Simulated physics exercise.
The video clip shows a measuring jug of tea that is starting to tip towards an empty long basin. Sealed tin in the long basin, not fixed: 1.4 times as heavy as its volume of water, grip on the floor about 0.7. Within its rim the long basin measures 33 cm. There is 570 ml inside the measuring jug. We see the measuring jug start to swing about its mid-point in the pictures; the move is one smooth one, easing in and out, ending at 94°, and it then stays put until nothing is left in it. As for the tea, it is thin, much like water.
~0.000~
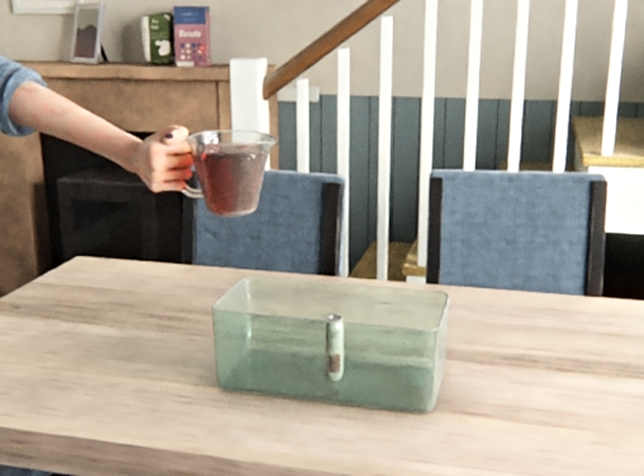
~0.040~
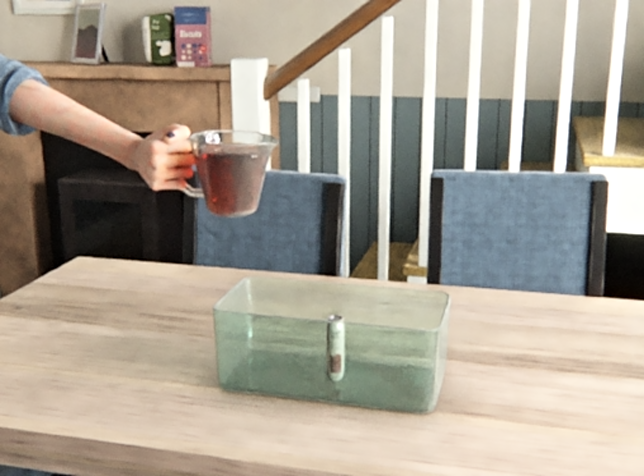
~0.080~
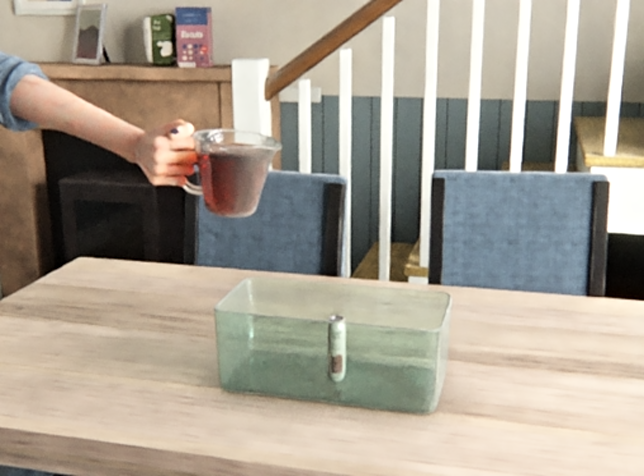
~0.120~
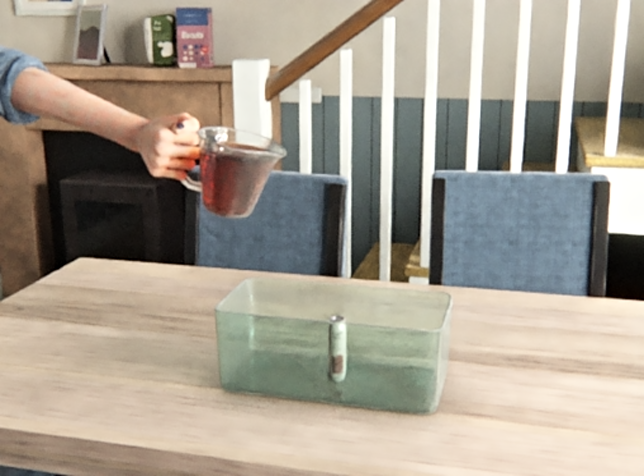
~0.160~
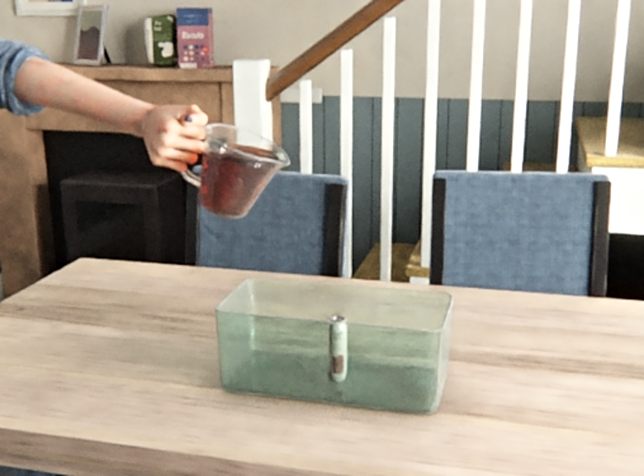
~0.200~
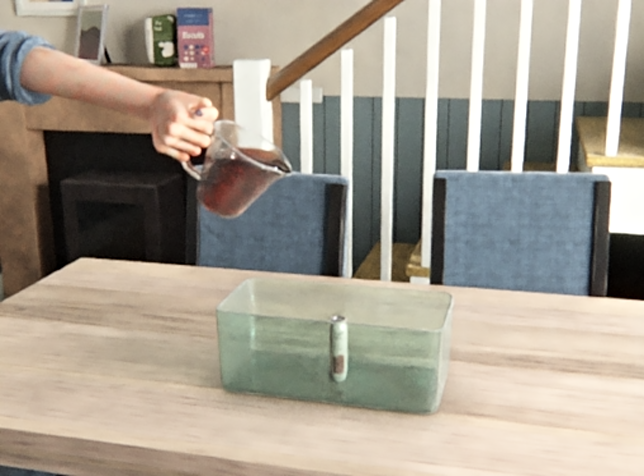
A hand reaching in from the left, its sleeve blue, holds a clear glass measuring jug of reddish-brown tea above a pale wooden table, seen from the front and slightly above. On the table sits a long, greenish see-through basin with a small tin at it, before two blue chairs and a white-railed staircase. The hand smoothly tilts the jug rightward, slowly then faster, while the camera stays almost still.
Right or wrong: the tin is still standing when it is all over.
Wrong, it has gone over.
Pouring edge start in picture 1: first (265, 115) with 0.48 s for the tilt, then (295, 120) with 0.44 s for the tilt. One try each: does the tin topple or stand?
Trial 1 - tin tips; trial 2 - tin stays standing.
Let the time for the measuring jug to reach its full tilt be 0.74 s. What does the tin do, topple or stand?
Outcome - the tin ends up overturned.
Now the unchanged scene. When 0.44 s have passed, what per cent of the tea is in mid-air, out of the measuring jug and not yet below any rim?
Near 44 in a hundred.
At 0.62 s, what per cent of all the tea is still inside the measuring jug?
I'd say some 10 per cent remains.
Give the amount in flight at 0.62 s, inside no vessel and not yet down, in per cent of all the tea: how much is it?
20 in a hundred, give or take.
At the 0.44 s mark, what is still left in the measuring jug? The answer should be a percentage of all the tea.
44 %.
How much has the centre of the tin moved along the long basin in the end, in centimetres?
Net tin displacement: Roughly 10.0 cm.
After 0.44 s the tilt is 91° and 43 per cent is still to pour; the tin stands where it began.
After 0.62 s the tilt is 94° and 10 per cent is still to pour; the tin leans 6°.
After 0.80 s the tilt is 94° and 1 per cent is still to pour; the tin leans 40°.
After 1.00 s the tilt is 94° and 0 per cent is still to pour; the tin lies on its side.
In the end the tin lies on its side.
